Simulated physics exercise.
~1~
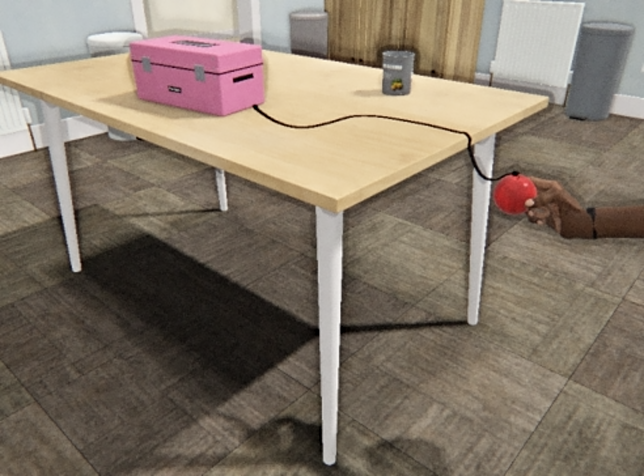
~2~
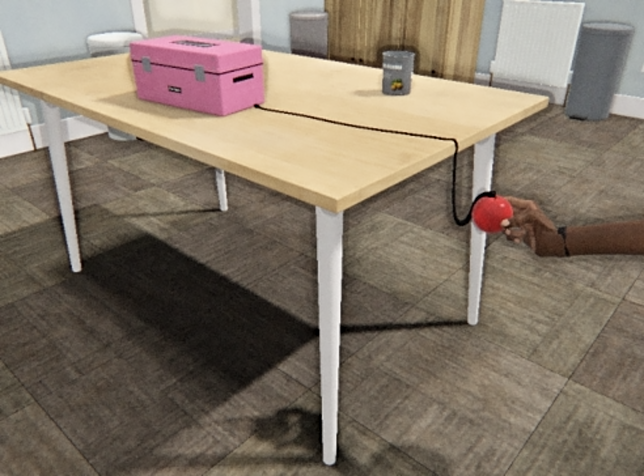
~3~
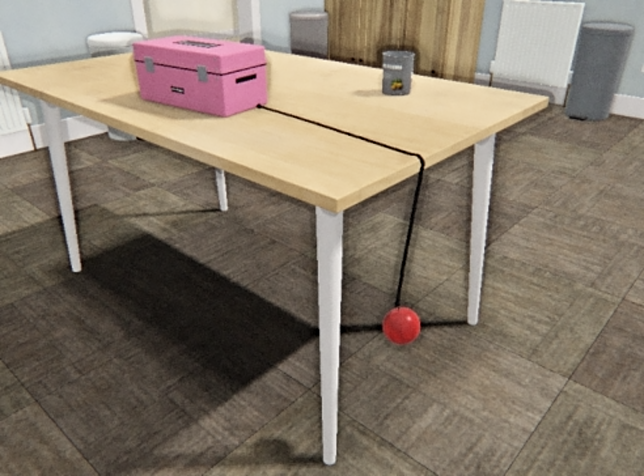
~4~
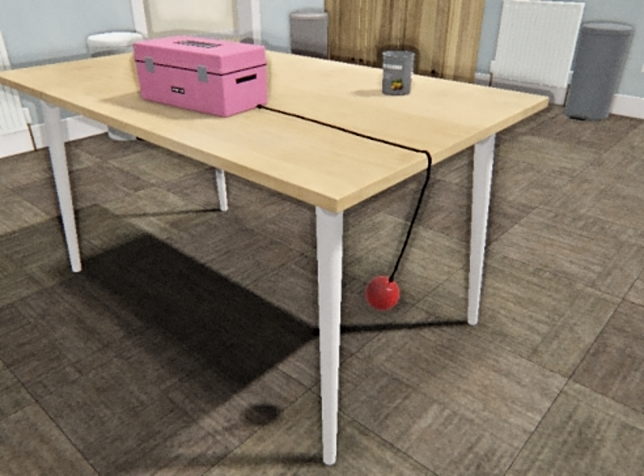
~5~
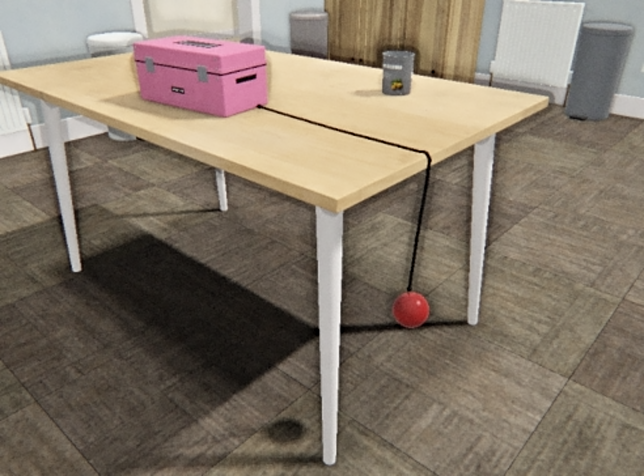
A red ball on a black cord is held beside a wooden table by a hand, which lowers it slightly and lets go. It drops, swings beneath the table edge and remains hanging, while the pink toolbox and grey cup stay on top.
